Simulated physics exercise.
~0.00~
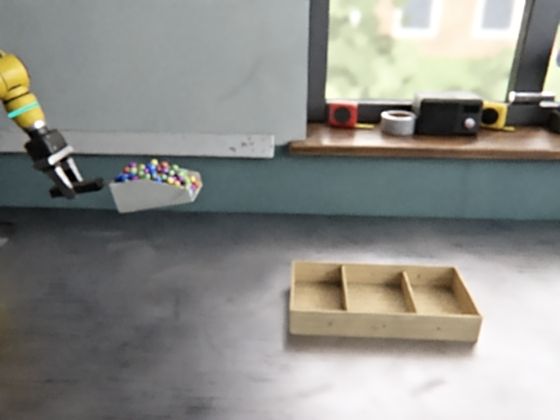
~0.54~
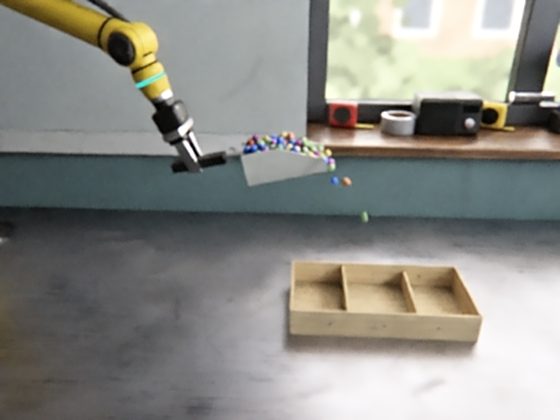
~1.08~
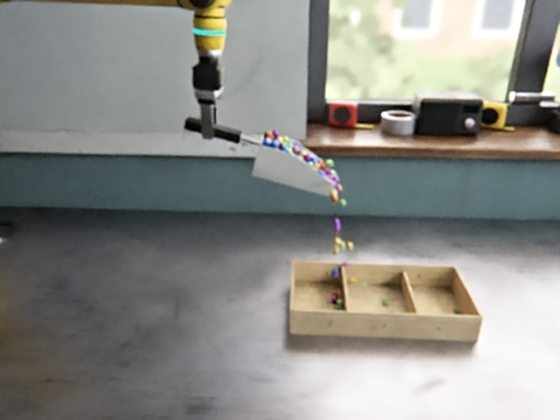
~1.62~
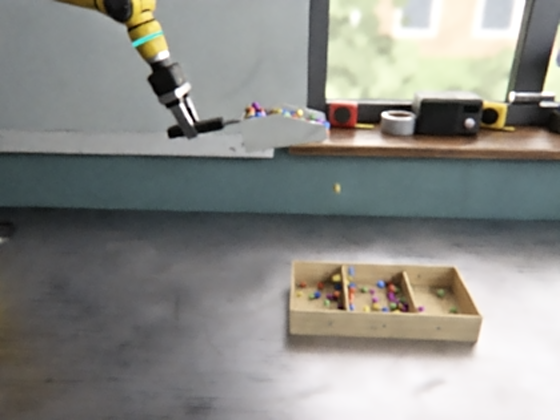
The clip opens on a yellow robot arm at the left holding a scoop heaped with small colourful balls, with an empty wooden box of three compartments resting on the grey table. The arm carries the scoop to the right, and a few balls drop from its front edge. It then tips the scoop forward, sending a thin stream of balls down into the box. Next the scoop lifts and tilts back, slowing the spill to a stray falling ball. By the end, balls lie scattered in the box, mostly in the middle compartment, while many remain on the raised scoop.
